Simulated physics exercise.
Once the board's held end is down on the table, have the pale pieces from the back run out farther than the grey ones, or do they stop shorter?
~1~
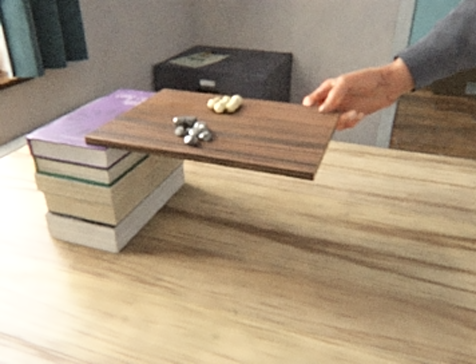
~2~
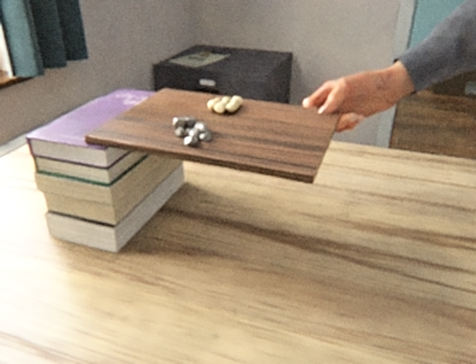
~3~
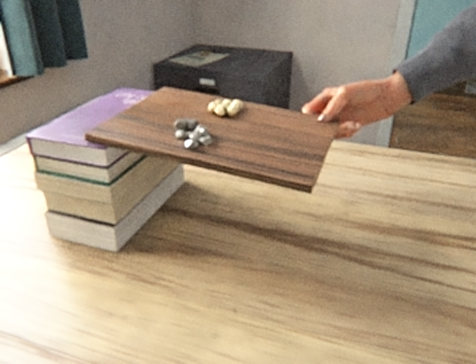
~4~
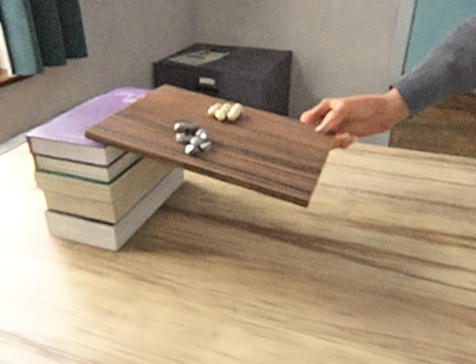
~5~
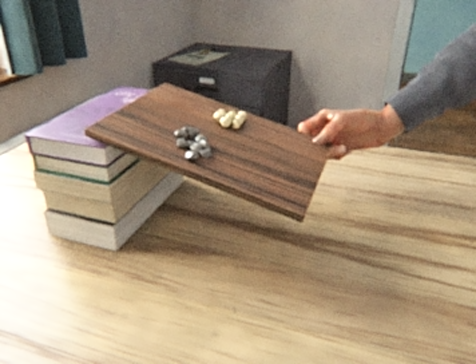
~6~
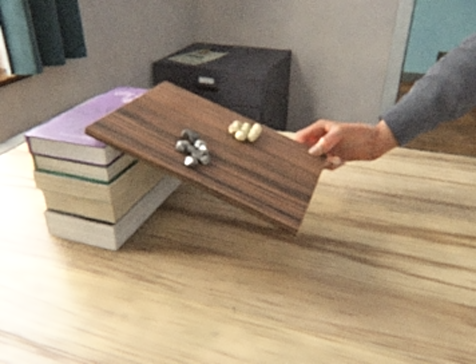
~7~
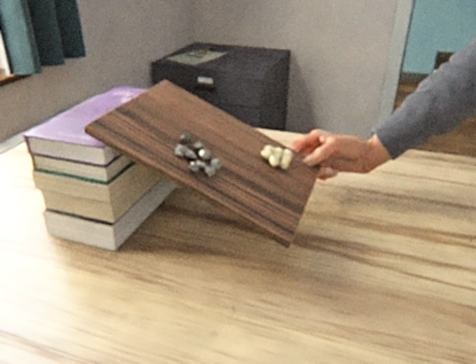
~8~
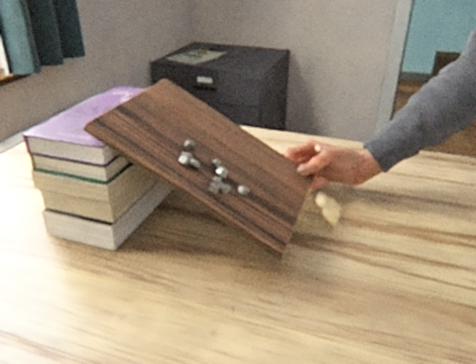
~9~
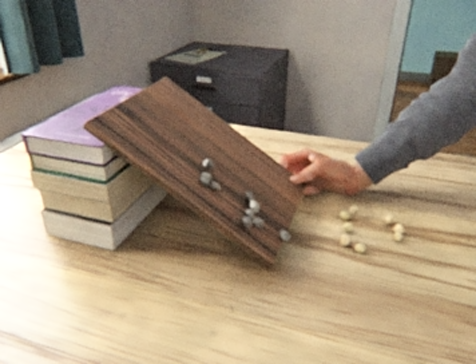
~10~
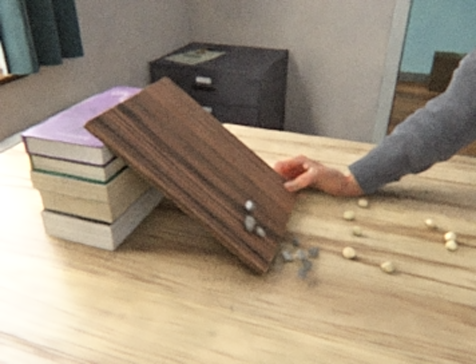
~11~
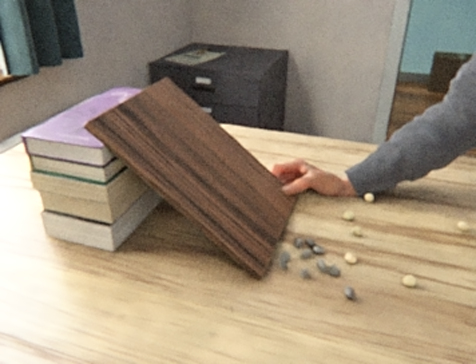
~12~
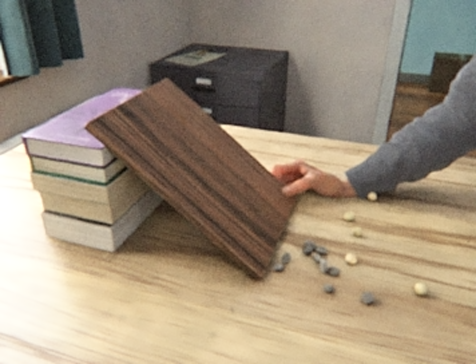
The pale pieces from the back run out farther. Most of the grey ones from the front end up nearer the board's lower edge.
